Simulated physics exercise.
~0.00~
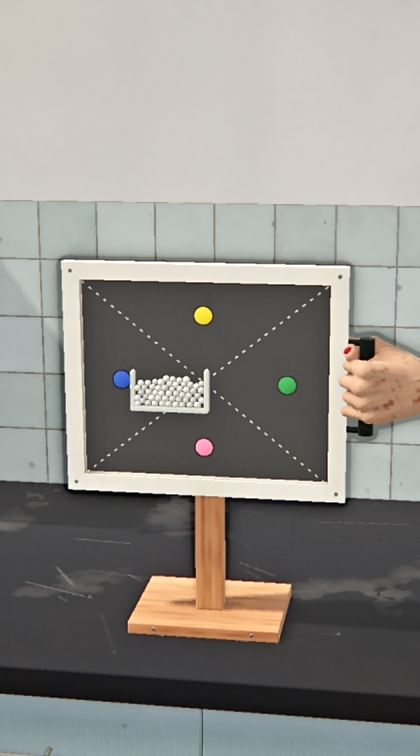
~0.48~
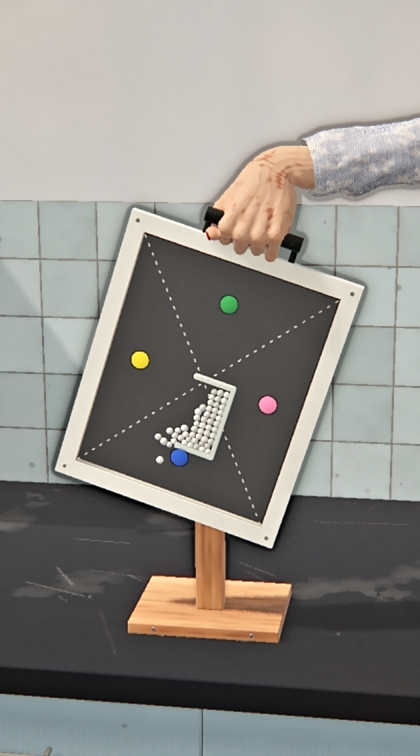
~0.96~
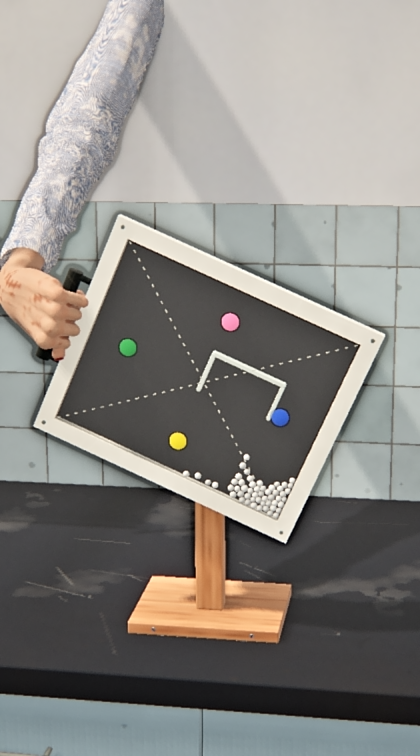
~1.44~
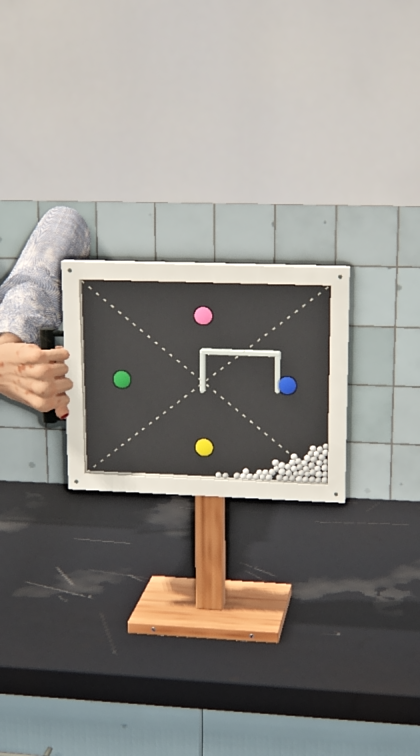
At the start, a white-framed board with four coloured stickers stands on a wooden base, its small white tray full of white beads, while a hand grips the black handle on the right. The hand swings the board anticlockwise, bringing the handle to the top, and beads spill out of the tipping tray past the blue sticker. The turn continues with the handle moving down the left side, and the beads gather in the lower right corner. Finally the board rests upside down, tray empty, with the beads sloped up against the right edge, mostly in the yellow wedge and partly in the blue.
